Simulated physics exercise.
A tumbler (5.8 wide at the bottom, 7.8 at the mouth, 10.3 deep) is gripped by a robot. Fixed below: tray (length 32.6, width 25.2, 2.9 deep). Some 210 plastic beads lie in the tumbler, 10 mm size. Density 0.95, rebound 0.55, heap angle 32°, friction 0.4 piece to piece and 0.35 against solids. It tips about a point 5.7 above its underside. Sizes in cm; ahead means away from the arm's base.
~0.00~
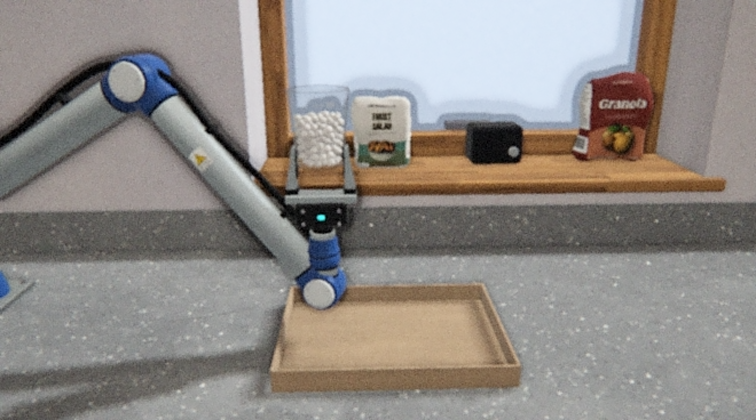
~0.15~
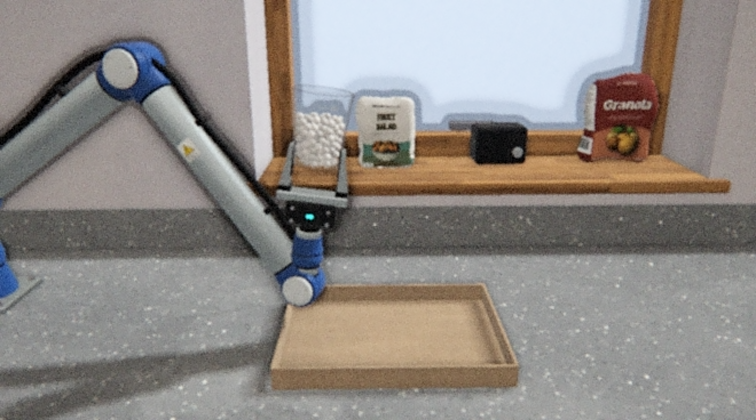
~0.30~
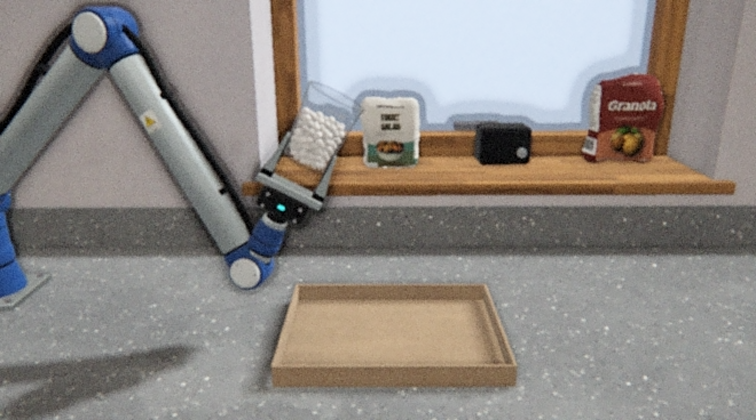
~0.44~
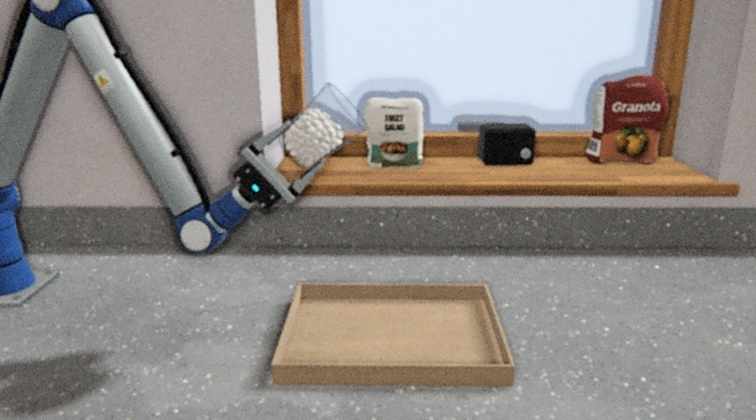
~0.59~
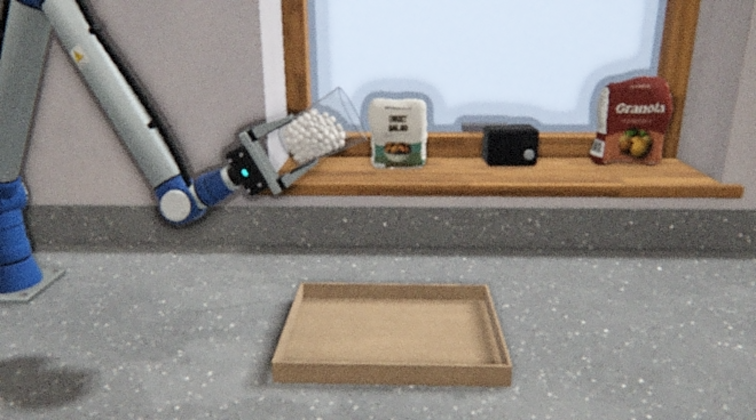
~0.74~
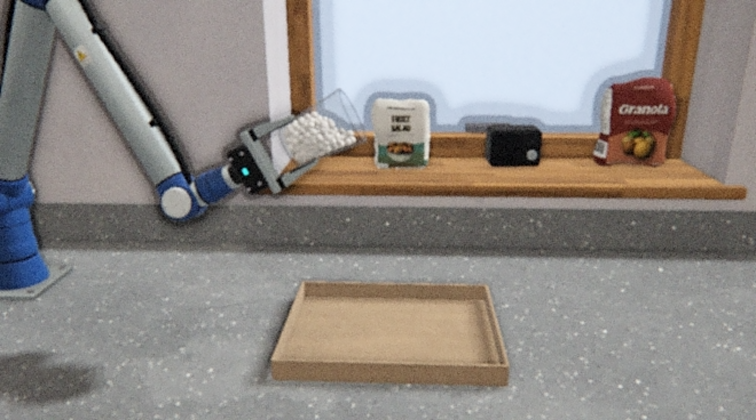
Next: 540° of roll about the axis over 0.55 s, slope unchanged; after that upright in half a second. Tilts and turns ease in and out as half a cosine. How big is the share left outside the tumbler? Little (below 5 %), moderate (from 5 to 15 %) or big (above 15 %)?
A little share, below 5 %, ends outside the tumbler.
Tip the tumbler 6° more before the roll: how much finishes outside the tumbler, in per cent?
Some 5 per cent.
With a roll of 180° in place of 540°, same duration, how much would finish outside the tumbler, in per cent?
In that case some 0 per cent.
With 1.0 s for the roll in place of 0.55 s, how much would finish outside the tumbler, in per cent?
Then about 0 per cent.
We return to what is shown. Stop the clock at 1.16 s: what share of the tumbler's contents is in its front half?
About 40 per cent.
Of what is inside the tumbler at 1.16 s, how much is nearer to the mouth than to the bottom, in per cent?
Roughly 30 per cent.
After 1.16 s, tipped 63°, highest piece 37 above the table; 212 in the tumbler, 1 in flight or on a rim.
After 1.58 s, tipped 24°, highest piece 36 above the table; 212 in the tumbler, 1 in the tray.
After 1.99 s, upright, highest piece 37 above the table; 212 in the tumbler, 1 in the tray.
After 2.69 s, upright, highest piece 37 above the table; 212 in the tumbler, 1 in the tray.
At rest, 212 in the tumbler, 1 in the tray. That is 0 % outside the tumbler.
